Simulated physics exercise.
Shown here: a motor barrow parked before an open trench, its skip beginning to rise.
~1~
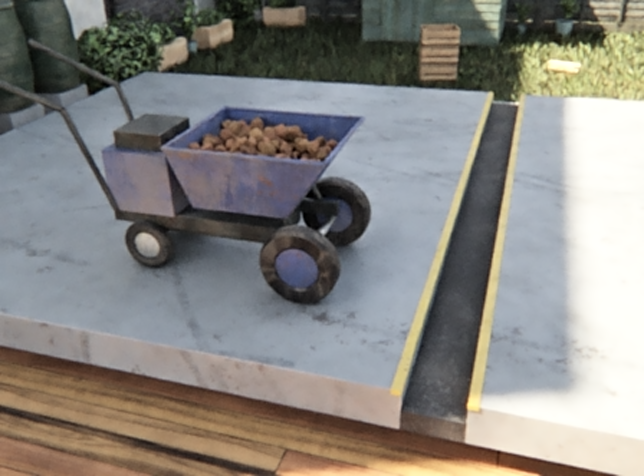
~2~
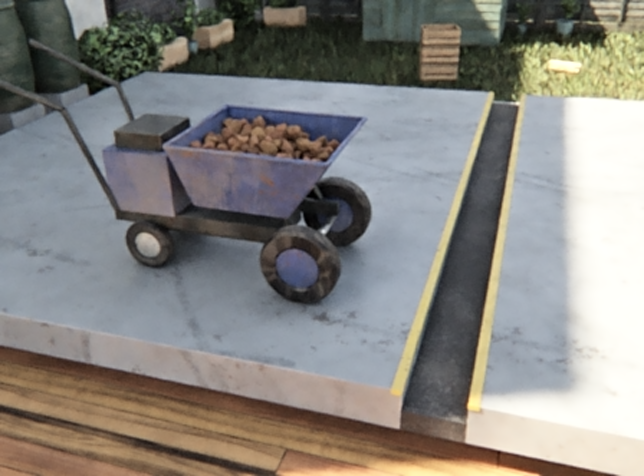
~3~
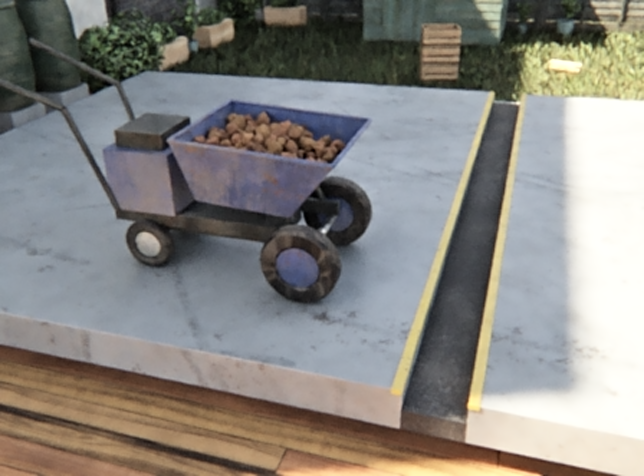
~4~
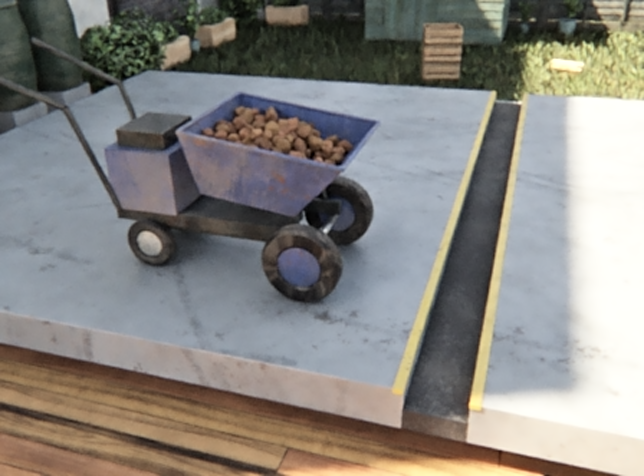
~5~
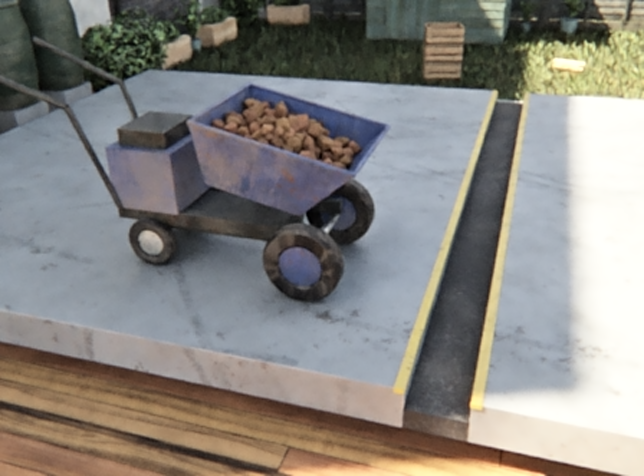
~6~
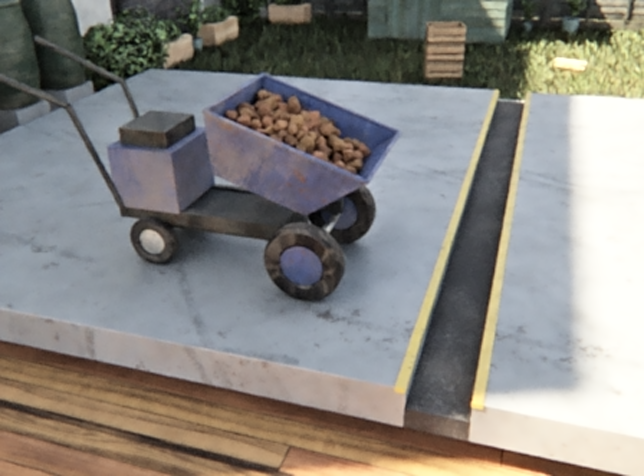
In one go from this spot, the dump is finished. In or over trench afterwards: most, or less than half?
Most.
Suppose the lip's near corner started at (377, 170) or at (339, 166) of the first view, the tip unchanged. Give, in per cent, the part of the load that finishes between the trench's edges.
20 % and 60 %.
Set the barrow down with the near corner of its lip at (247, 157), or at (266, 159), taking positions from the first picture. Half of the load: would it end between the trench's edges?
The first try ends with the lesser portion between the edges, the second with the lesser portion.
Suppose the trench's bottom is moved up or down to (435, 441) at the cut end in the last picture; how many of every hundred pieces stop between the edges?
I'd say roughly 90 in a hundred.
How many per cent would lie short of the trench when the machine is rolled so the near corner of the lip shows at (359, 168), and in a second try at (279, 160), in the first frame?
The first position yields around 0 per cent; the second yields around 40 per cent.
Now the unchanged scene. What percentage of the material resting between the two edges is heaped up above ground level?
40 per cent or so.
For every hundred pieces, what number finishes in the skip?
Some 15 in a hundred.
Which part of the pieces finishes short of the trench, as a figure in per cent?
Close to 5 in a hundred.
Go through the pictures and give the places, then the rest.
Lip of the skip (324, 165), level; top of the load (251, 145), clay clods; first edge of the trench (410, 347); far edge (481, 360), the trench under half as wide as the skip, and shallow for its width, in the first picture.
Lip of the skip (327, 165), level; top of the load (253, 144), in the second picture.
Lip of the skip (332, 167), tipped barely; top of the load (257, 141), in the third picture.
Lip of the skip (342, 170), tipped a little; top of the load (257, 135), in the fourth picture.
Lip of the skip (353, 175), tipped a little; top of the load (256, 125), in the fifth picture.
Lip of the skip (366, 183), tipped clearly; top of the load (269, 119); first edge of the trench (414, 345); far edge (485, 358), in the sixth picture.
Just after the last frame, skip tipped steeply; every one in the skip.
A moment on, skip tipped right over; the larger part in the skip; just a few short of the trench; roughly a quarter in or heaped over the trench; just a few beyond it; just a few falling.
Further on, skip tipped right over; roughly a quarter in the skip; about a tenth short of the trench; roughly two thirds in or heaped over the trench; about a tenth beyond it.
When it is over, skip tipped right over; roughly a quarter in the skip; about a tenth short of the trench; roughly two thirds in or heaped over the trench; about a tenth beyond it.
